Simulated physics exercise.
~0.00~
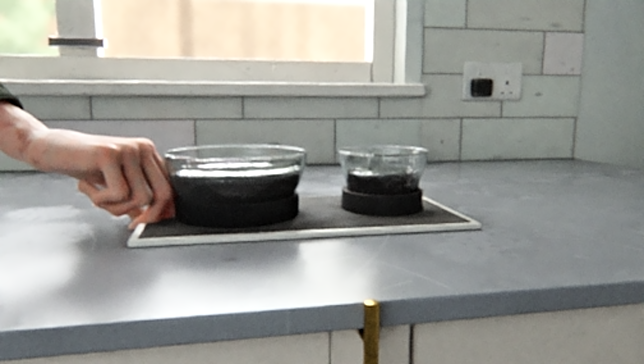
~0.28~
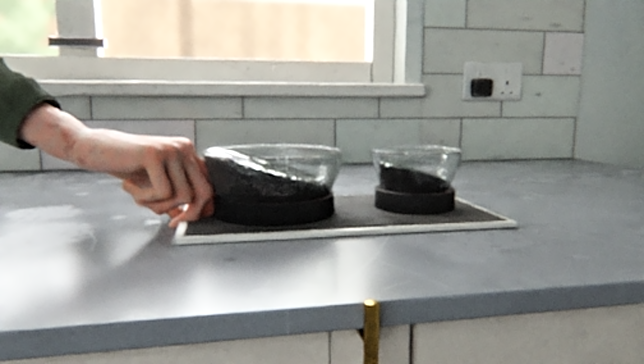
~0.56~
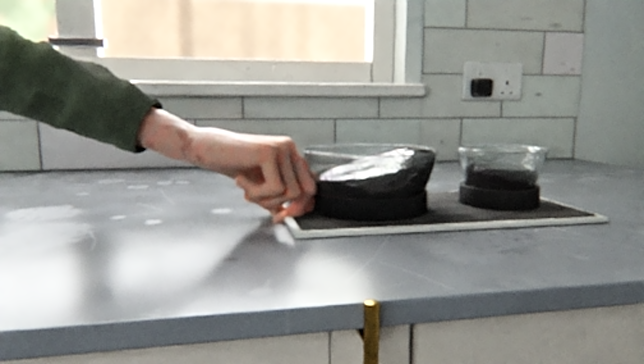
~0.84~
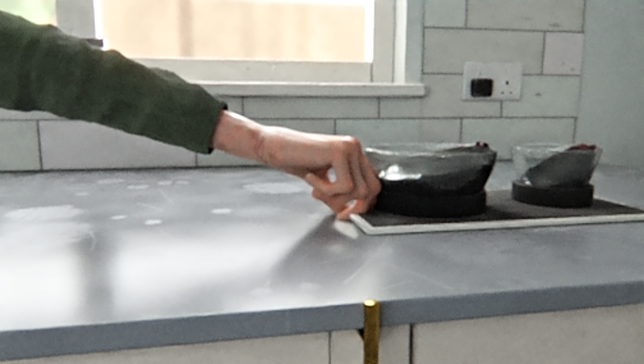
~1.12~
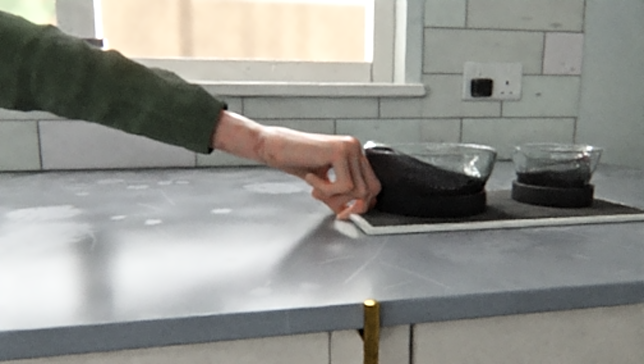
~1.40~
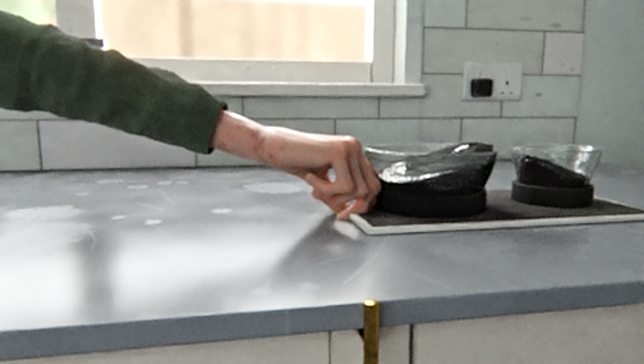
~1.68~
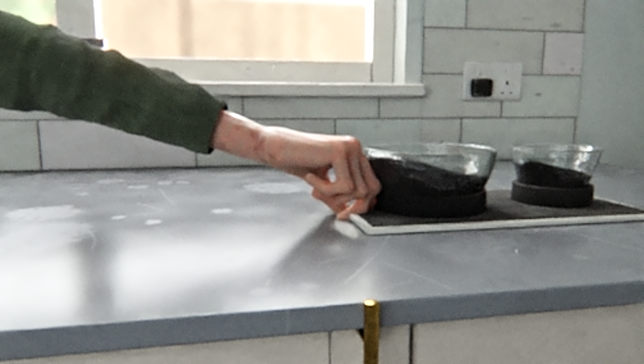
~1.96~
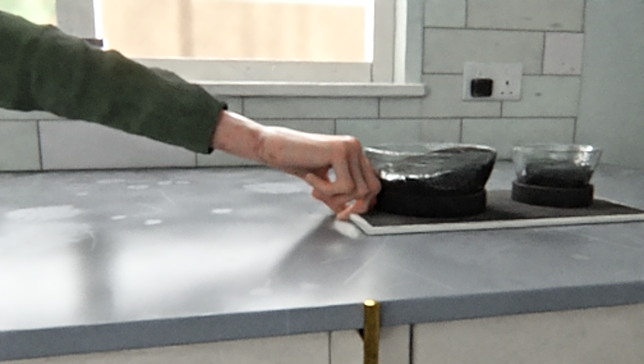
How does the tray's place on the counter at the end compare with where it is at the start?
The tray ends up much farther to the right along the counter, with its right end reaching past the edge of the view, whereas it starts nearer the middle with its whole length in sight.
